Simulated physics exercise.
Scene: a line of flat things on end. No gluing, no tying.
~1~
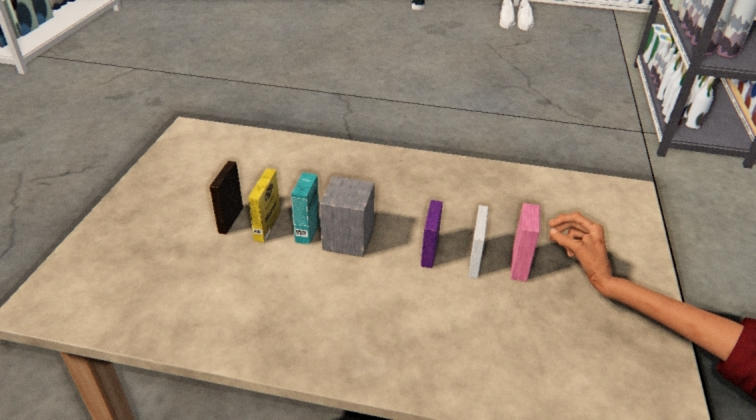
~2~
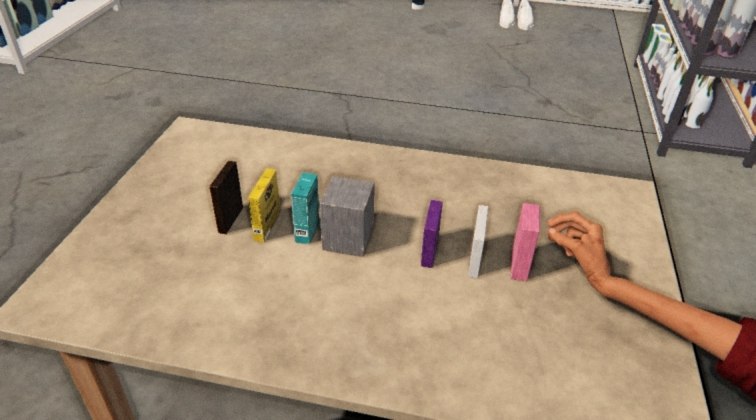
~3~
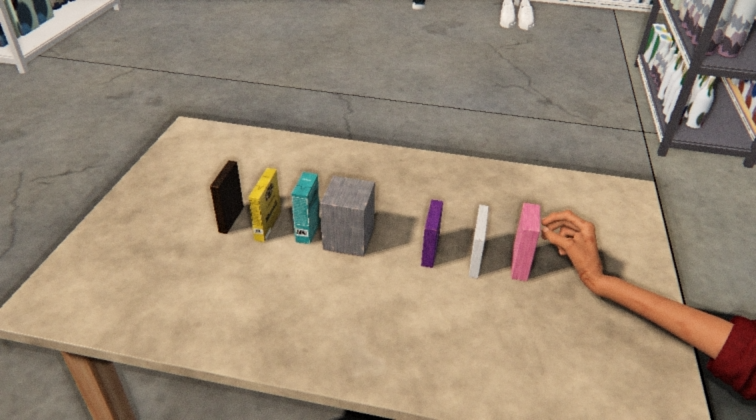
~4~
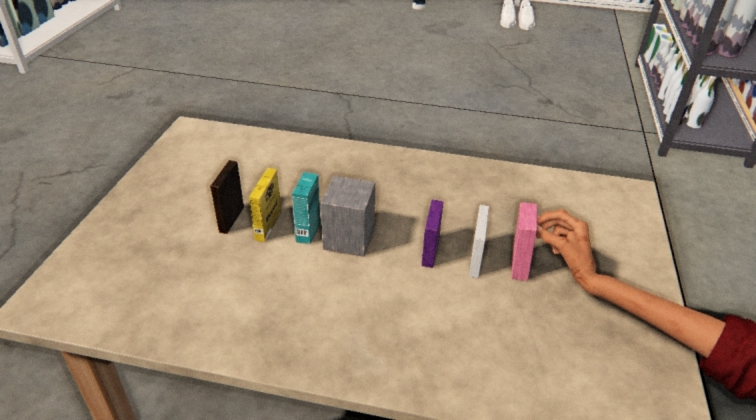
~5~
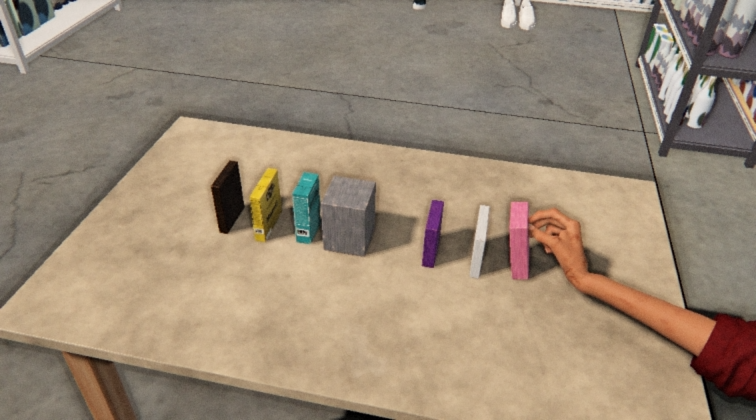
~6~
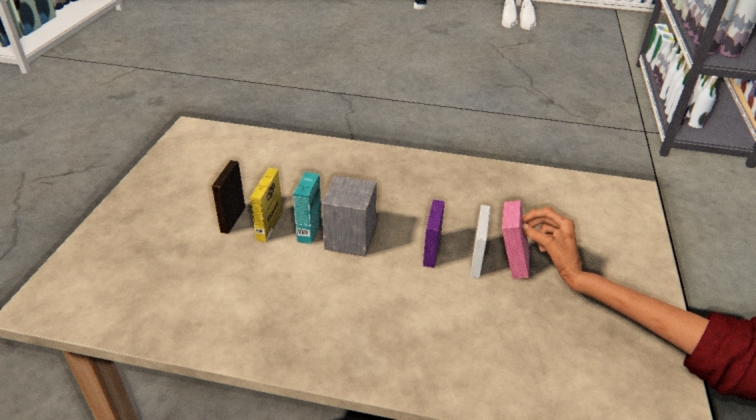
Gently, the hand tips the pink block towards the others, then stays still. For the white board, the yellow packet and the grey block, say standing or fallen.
White board: Fallen; yellow packet: Standing; grey block: Standing.
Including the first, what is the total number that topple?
The count is 3.
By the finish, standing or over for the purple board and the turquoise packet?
So the purple board comes down, and the turquoise packet does not fall.
Then, 0.20 s later than the last frame, pink block 42° over; white board tilted by 16° near (473, 240).
Then, 0.40 s later than the last frame, pink block 76° over; white board on its side near (452, 249); purple board tilted by 72°.
Then, 0.50 s later than the last frame, pink block 73° over; white board on its side near (449, 252); purple board on its side.
When it is over, lying over on the table, white board and purple board; the other 3 as before. End places, in pixels of the last picture, white board near (449, 252), yellow packet near (268, 205).
